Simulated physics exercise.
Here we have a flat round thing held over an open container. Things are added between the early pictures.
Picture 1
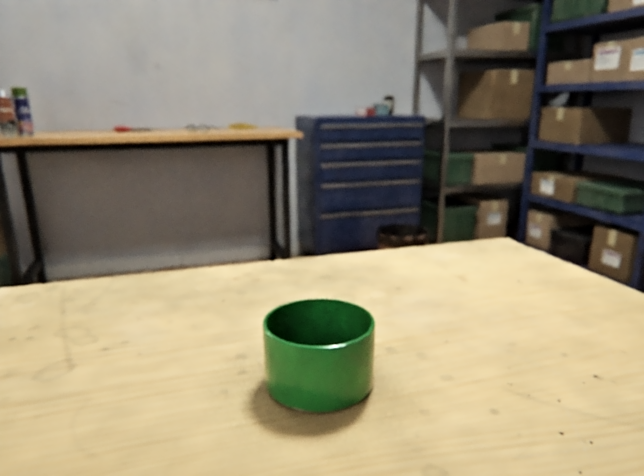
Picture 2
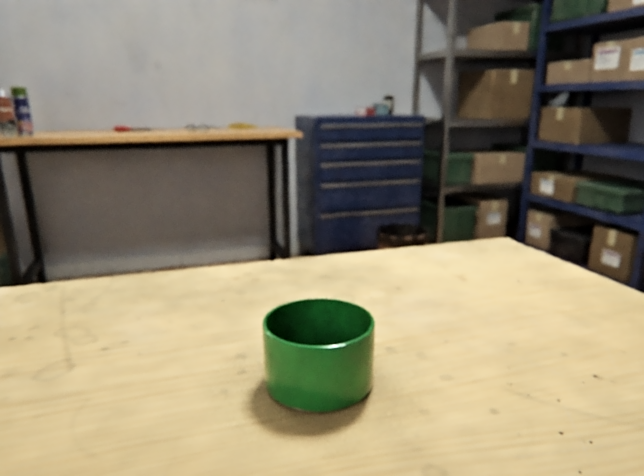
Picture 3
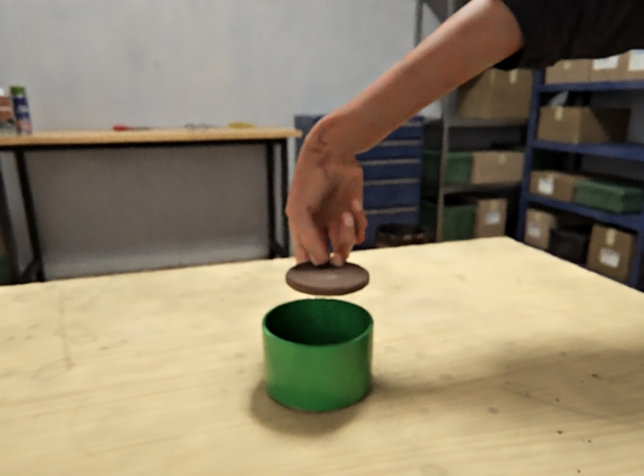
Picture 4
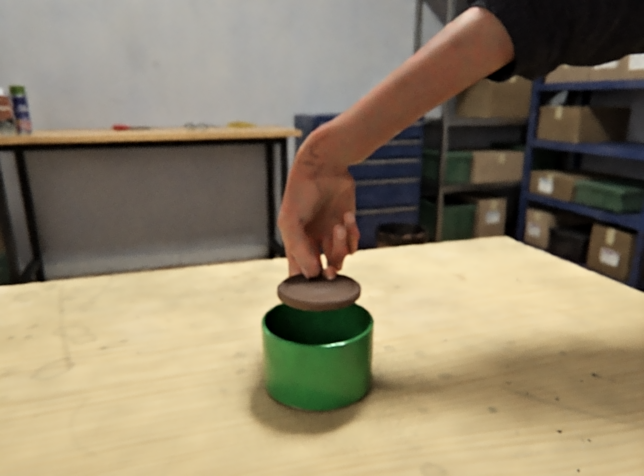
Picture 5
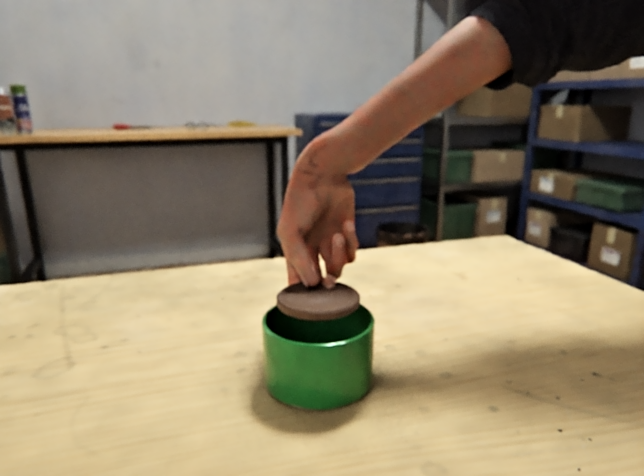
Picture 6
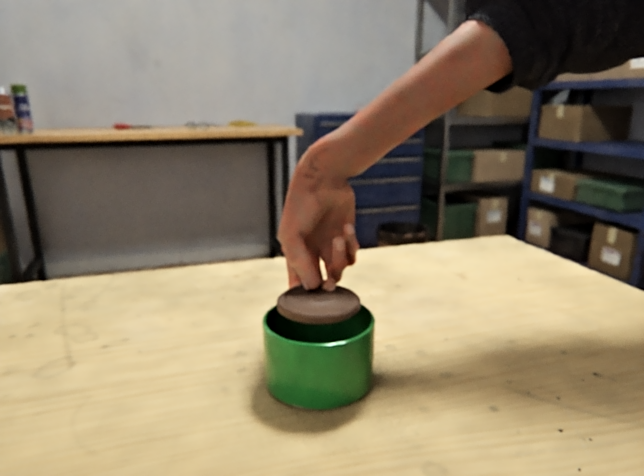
A hand holding a flat brown disc comes into view above an open green container that stands alone on a pale wooden table. The hand lowers the disc in small steps, shifting slightly left, until it sits at the container's rim, where the fingers keep hold of it and the motion nearly ceases.
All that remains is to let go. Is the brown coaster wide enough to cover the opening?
As it turns out, the brown coaster falls in.
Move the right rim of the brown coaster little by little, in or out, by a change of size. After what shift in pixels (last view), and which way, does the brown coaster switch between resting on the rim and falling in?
Some 8 pixels, right.
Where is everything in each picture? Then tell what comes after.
Mug (319, 351), in the first frame.
Mug (319, 351), in the second frame.
Still on the way; brown coaster (328, 277); mug (318, 350), in the third frame.
Still on the way; brown coaster (319, 290); mug (318, 349), in the fourth frame.
Still on the way; brown coaster (318, 299); mug (319, 349), in the fifth frame.
In place, still held; brown coaster (319, 303); mug (319, 348), in the sixth frame.
Then, 0.16 s past the last view, brown coaster in the air near (319, 363).
Finally, the brown coaster drops inside, near (319, 370).
